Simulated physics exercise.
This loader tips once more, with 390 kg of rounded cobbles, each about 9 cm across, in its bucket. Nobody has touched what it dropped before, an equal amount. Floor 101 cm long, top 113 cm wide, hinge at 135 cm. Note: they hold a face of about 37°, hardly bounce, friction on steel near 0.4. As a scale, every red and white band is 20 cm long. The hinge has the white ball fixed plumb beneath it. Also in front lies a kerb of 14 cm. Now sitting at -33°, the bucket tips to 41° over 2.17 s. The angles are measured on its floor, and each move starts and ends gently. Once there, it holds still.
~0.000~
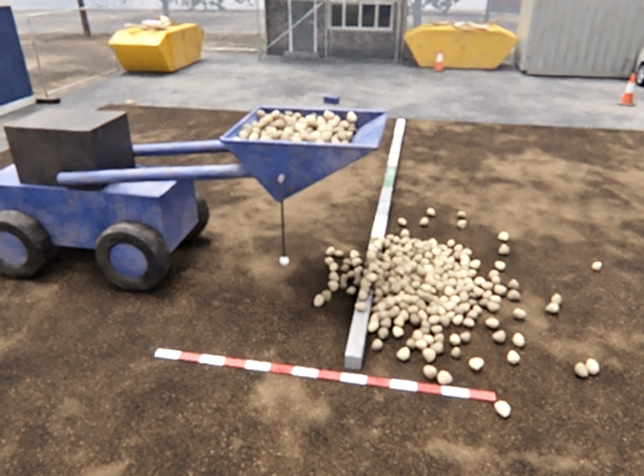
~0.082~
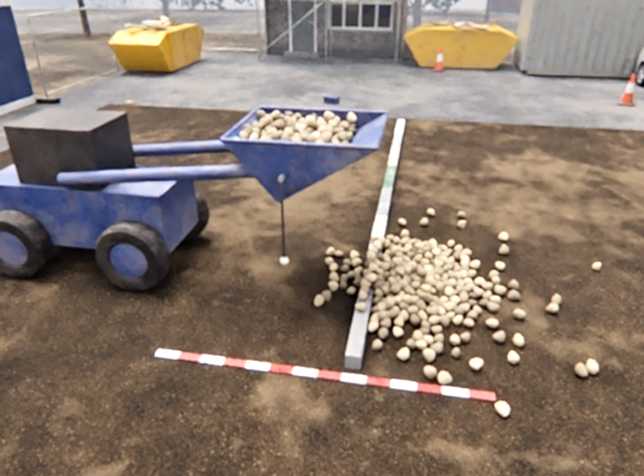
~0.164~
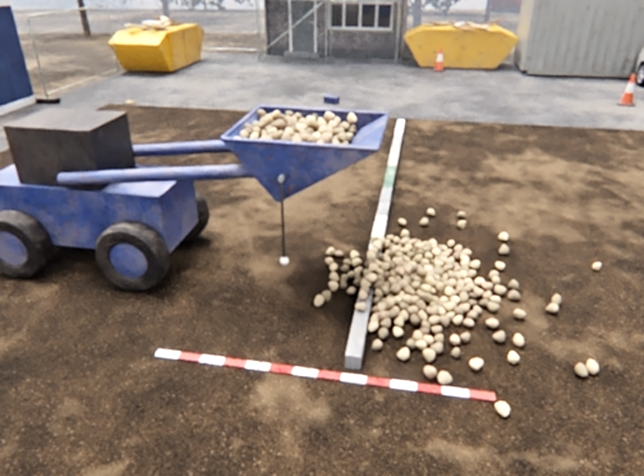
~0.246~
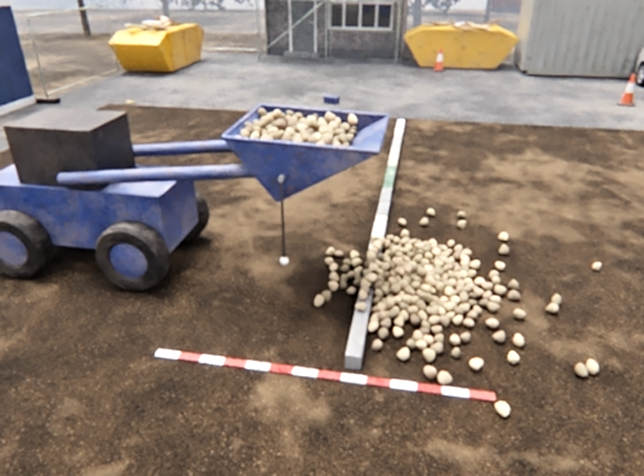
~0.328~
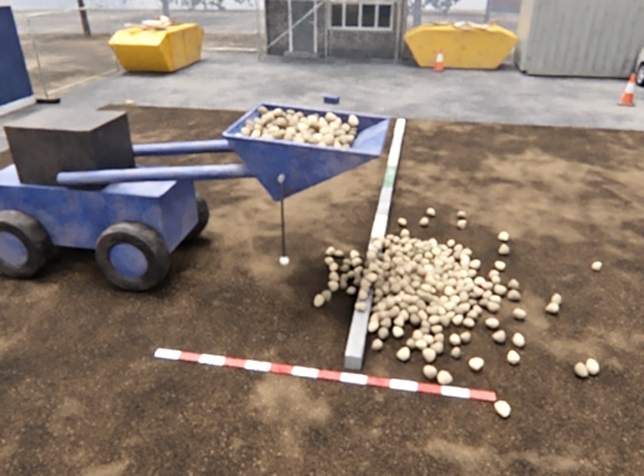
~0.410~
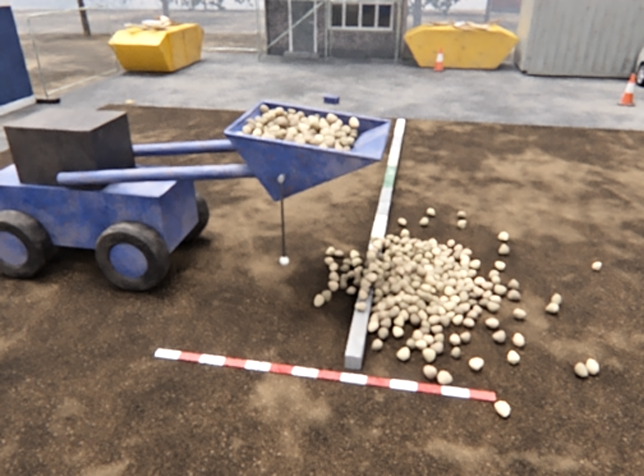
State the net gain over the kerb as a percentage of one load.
79 %.
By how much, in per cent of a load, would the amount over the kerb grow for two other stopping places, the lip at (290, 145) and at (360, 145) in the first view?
First place: Roughly 0 %; second place: Roughly 50 %.
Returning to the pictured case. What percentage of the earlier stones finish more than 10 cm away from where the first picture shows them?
Near 10 per cent, I reckon.
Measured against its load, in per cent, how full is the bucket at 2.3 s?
Some 15 percent, roughly.
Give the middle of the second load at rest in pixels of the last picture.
Their middle rests near (397, 271).
After 1.6 s the floor is at 30°; in per cent of one load, 96 in the bucket, 14 on this side of the kerb, 90 over the kerb; the foremost stones are at (565, 305).
After 2.3 s the floor is at 41°; in per cent of one load, 15 in the bucket, 38 on this side of the kerb, 147 over the kerb; the foremost stones are at (565, 305).
After 2.6 s the floor is at 41°; in per cent of one load, 0 in the bucket, 32 on this side of the kerb, 168 over the kerb; the foremost stones are at (565, 305).
After 5.4 s the floor is at 41°; in per cent of one load, 0 in the bucket, 31 on this side of the kerb, 169 over the kerb; the foremost stones are at (565, 305). Net gain over the kerb, 79.
